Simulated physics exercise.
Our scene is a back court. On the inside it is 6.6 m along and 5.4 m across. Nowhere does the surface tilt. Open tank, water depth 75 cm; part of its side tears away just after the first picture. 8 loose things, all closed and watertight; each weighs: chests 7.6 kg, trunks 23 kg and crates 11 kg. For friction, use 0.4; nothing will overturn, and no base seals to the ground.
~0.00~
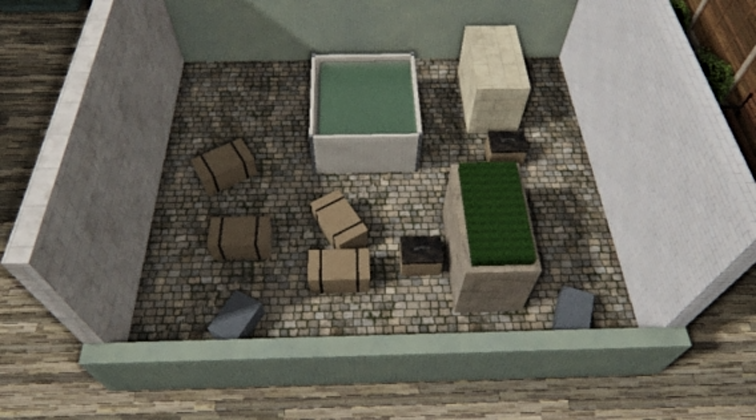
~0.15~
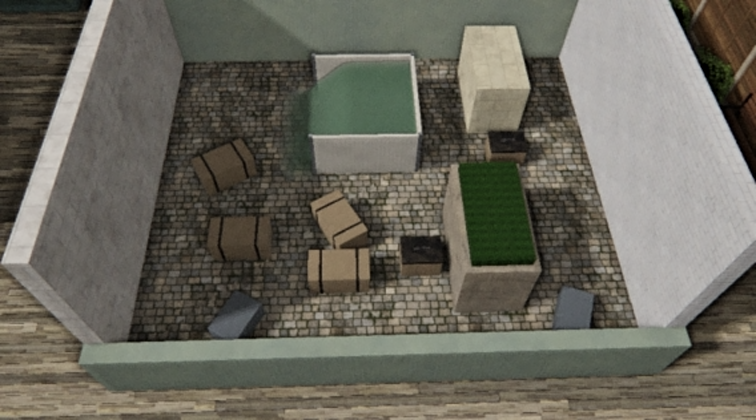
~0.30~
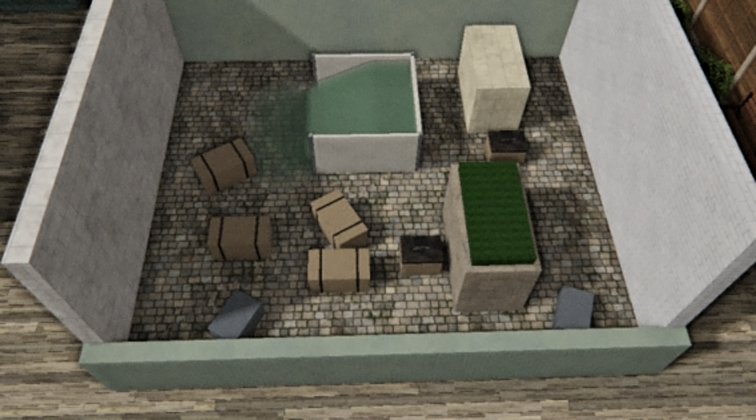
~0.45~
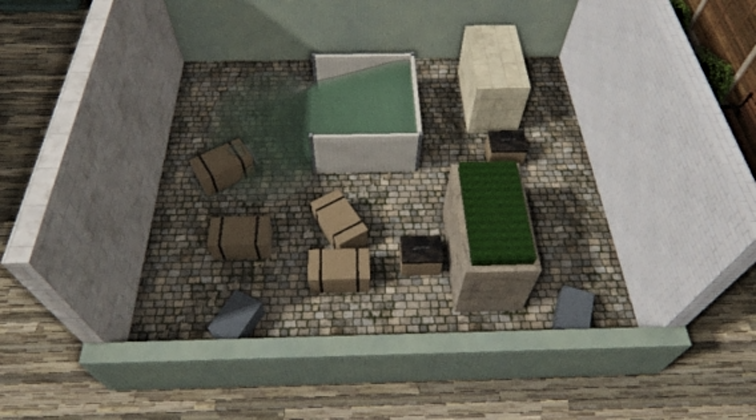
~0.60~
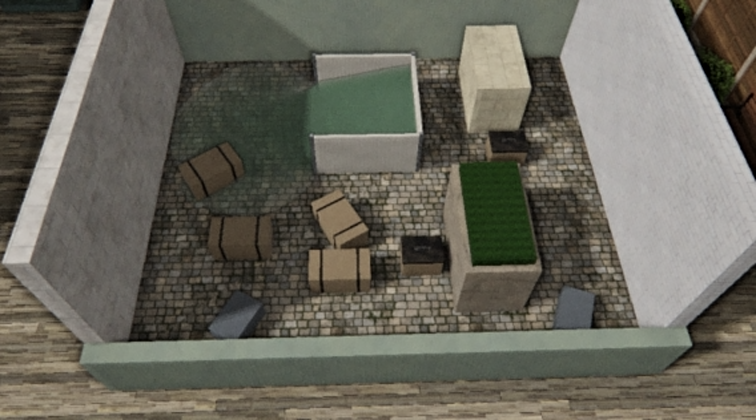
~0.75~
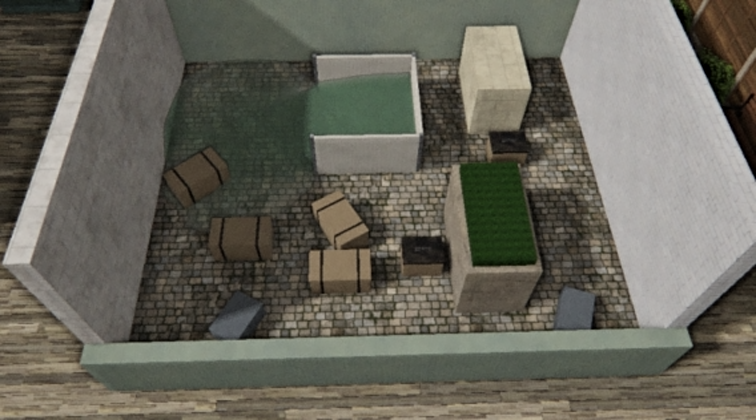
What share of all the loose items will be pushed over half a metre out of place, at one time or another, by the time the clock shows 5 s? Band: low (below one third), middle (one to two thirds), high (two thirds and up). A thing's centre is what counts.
Middle.
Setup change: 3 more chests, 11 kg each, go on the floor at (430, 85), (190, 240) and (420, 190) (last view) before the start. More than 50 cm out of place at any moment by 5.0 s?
Each in turn ends up beyond the limit, beyond the limit, within the limit.
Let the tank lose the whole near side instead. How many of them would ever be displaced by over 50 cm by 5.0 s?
The answer then is 8.
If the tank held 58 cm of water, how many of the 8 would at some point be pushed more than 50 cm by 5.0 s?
Then 3.
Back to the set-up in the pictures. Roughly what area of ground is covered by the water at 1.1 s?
About 10.5 m2 is covered.
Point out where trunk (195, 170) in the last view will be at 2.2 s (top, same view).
About pixel (194, 246).
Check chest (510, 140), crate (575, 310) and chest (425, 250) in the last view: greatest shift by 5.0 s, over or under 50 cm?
In order: Not as far, not as far and not as far.
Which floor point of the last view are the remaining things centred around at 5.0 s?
Close to (427, 258).
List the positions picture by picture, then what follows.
In the first frame, a trunk at (222, 159) rests on the ground; a chest at (508, 141), on the bottom; water covers 2.4 m2; 0 of 8 have shifted.
In the second frame, a trunk at (222, 159), on the bottom; a chest at (508, 141) rests on the ground; 3.4 m2 under water; 0 of 8 have shifted.
In the third frame, a trunk at (222, 158), on the bottom; a chest at (508, 140), on the bottom; water covers 4.7 m2; 0 of 8 have shifted.
In the fourth frame, a trunk at (221, 159), on the bottom; a chest at (508, 140) rests on the ground; 6.2 m2 under water; 0 of 8 have shifted.
In the fifth frame, a trunk at (210, 164) rests on the ground, 20 cm from its start; a chest at (509, 140) rests on the ground; water covers 8.0 m2; 1 of 8 have shifted.
In the sixth frame, a trunk at (195, 170) rests on the ground, 43 cm from its start; a chest at (509, 141) rests on the ground; water covers 9.1 m2; 1 of 8 have shifted.
After 1.1 s 1 of 8 are over 50 cm from their spots; 0 afloat.
After 2.2 s 1 of 8 are over 50 cm from their spots; 0 afloat.
After 3.5 s 3 of 8 are over 50 cm from their spots; 1 afloat.
After 5.0 s 4 of 8 are over 50 cm from their spots, and 4 have been at some point; 3 afloat.
